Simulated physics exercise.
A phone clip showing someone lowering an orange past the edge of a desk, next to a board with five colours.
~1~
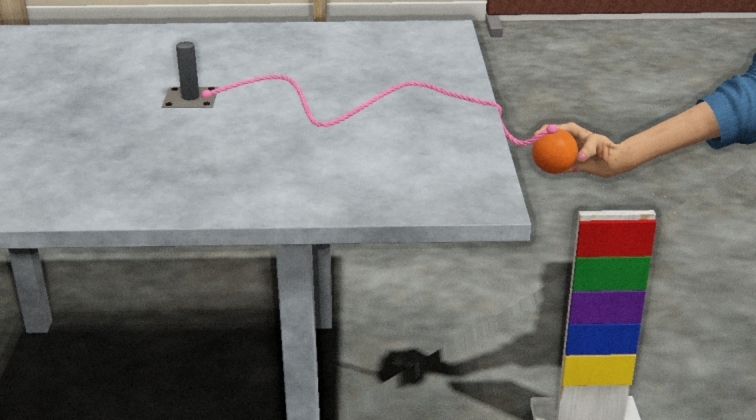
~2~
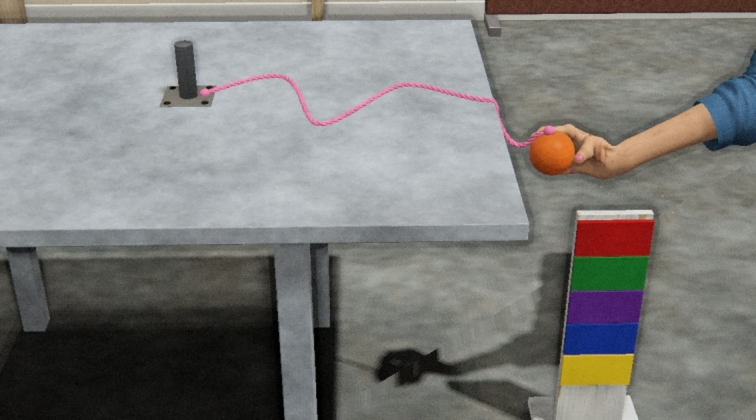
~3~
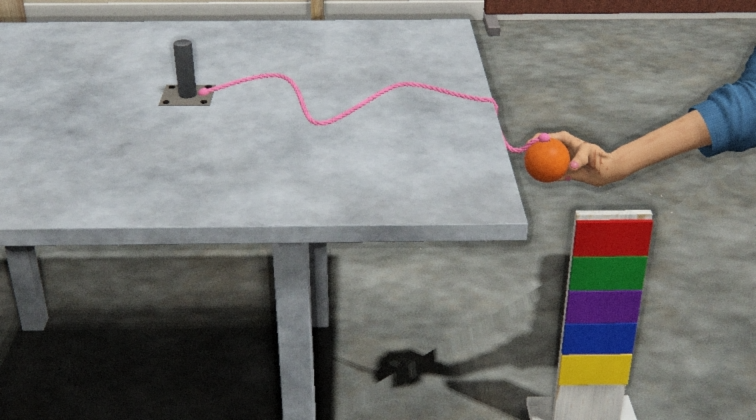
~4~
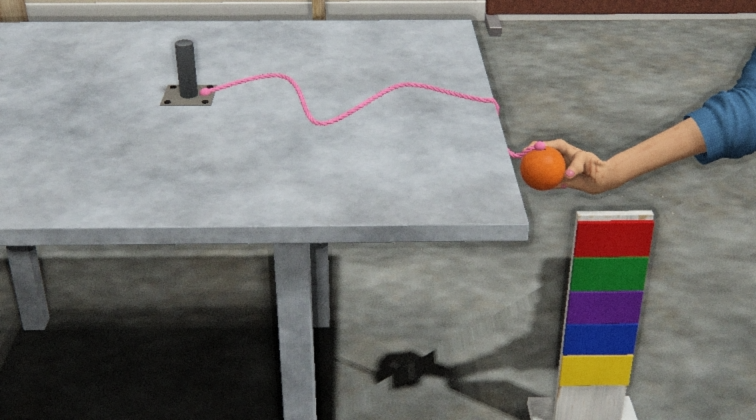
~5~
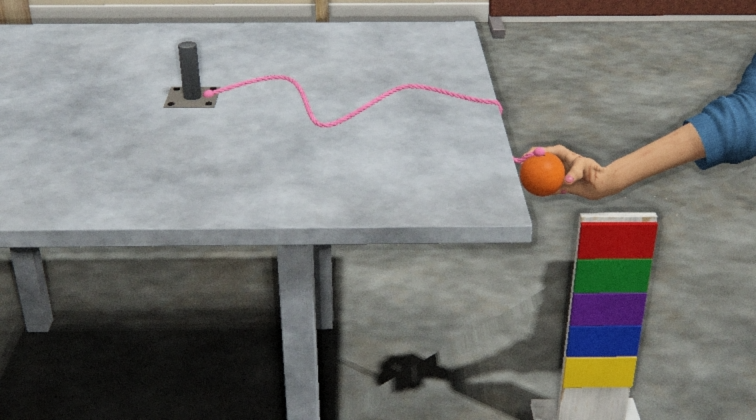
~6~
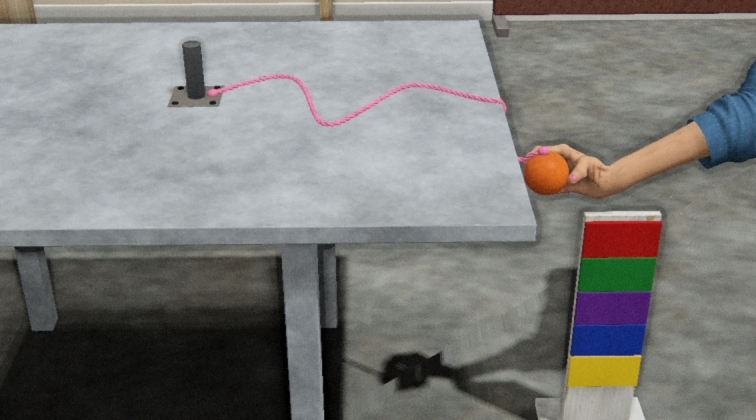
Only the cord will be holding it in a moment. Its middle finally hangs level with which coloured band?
With the blue band.
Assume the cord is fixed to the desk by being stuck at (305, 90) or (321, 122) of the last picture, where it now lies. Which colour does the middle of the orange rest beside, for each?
First try purple, second try green.
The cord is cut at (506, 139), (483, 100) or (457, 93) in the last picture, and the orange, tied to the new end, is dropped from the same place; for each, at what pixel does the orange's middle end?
First try near (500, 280), second near (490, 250), third near (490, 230).
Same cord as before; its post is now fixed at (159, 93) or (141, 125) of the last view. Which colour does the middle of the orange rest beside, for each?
First case: Purple. Second case: Purple.
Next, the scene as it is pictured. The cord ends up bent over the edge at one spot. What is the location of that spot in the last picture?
Look close to (378, 101) - that's the one.
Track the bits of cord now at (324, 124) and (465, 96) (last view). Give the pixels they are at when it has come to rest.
At (425, 96), then (494, 198).
A little later, orange near (449, 324); level with blue.
Next, orange near (512, 315); level with blue.
When it is over, orange near (484, 316); level with blue. Its middle rests at the blue band.
